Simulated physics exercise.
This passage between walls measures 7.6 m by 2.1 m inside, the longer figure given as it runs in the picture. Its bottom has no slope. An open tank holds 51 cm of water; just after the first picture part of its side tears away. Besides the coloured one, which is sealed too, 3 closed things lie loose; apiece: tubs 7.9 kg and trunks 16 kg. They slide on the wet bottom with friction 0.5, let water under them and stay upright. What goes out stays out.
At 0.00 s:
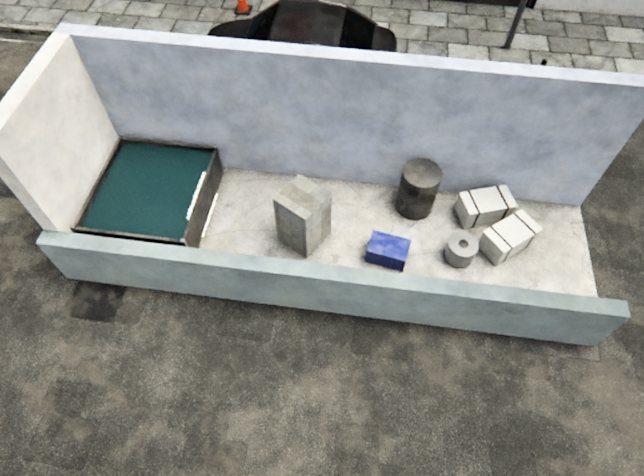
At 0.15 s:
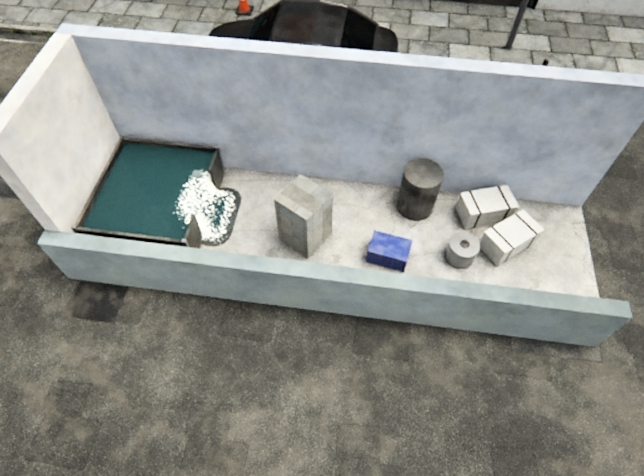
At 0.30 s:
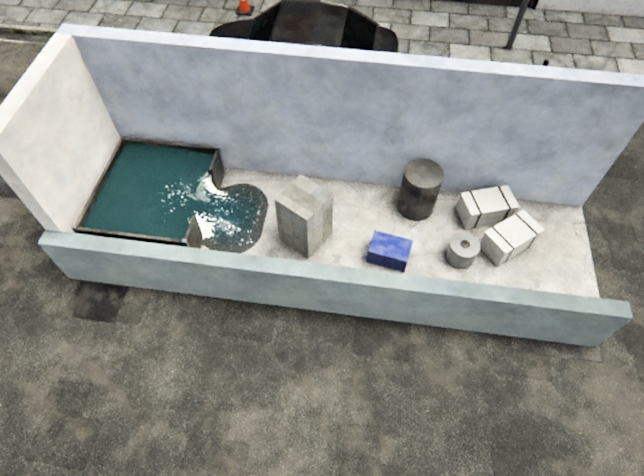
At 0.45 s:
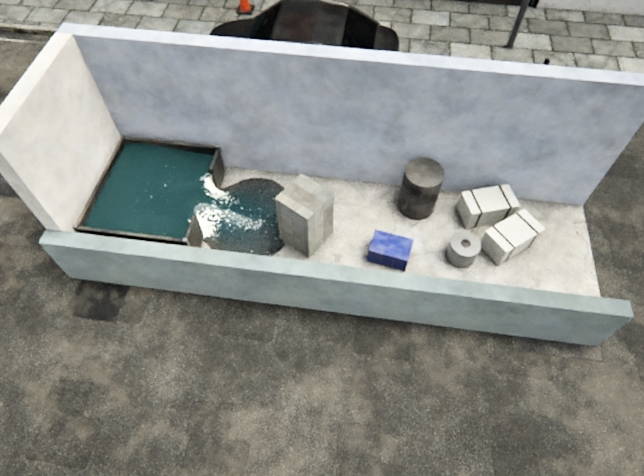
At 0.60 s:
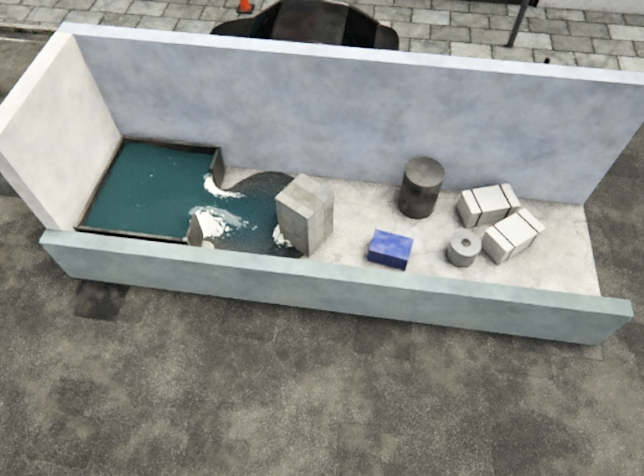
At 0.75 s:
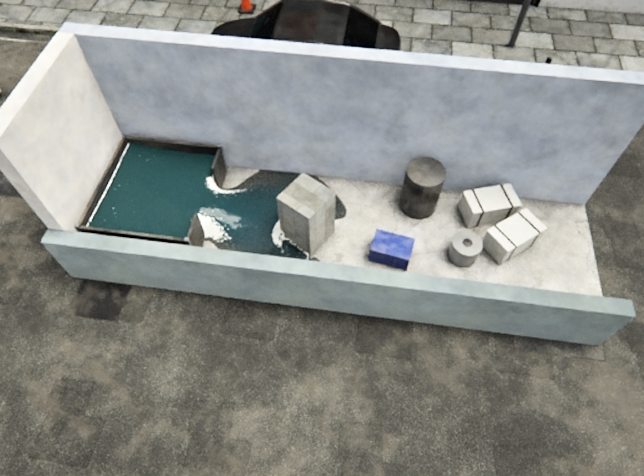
In a walled passage, the side of an open tank at the left tore away, and water poured out and spread right across the floor, reaching around a grey block while the blue crate stayed dry.
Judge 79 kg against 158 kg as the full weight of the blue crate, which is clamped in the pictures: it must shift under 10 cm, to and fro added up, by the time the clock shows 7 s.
Verdict: The smaller load will do.
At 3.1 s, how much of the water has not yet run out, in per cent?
Some 98 per cent remains.
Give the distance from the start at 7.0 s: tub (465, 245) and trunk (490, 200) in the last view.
In that order: Gone out, washed out.
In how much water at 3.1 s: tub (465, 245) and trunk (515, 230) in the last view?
About 5 and 3 cm.
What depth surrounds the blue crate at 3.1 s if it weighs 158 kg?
Roughly 11 cm.
After 1.4 s the blue crate would be 0 cm from its start with 79 kg and 0 cm from its start with 158 kg; 0 cm of water round it then.
After 3.1 s the blue crate would be 0 cm from its start with 79 kg and 0 cm from its start with 158 kg; 11 cm of water round it then.
After 4.9 s the blue crate would be 0 cm from its start with 79 kg and 0 cm from its start with 158 kg; 11 cm of water round it then.
After 7.0 s the blue crate would be 0 cm from its start with 79 kg and 0 cm from its start with 158 kg; 8 cm of water round it then.
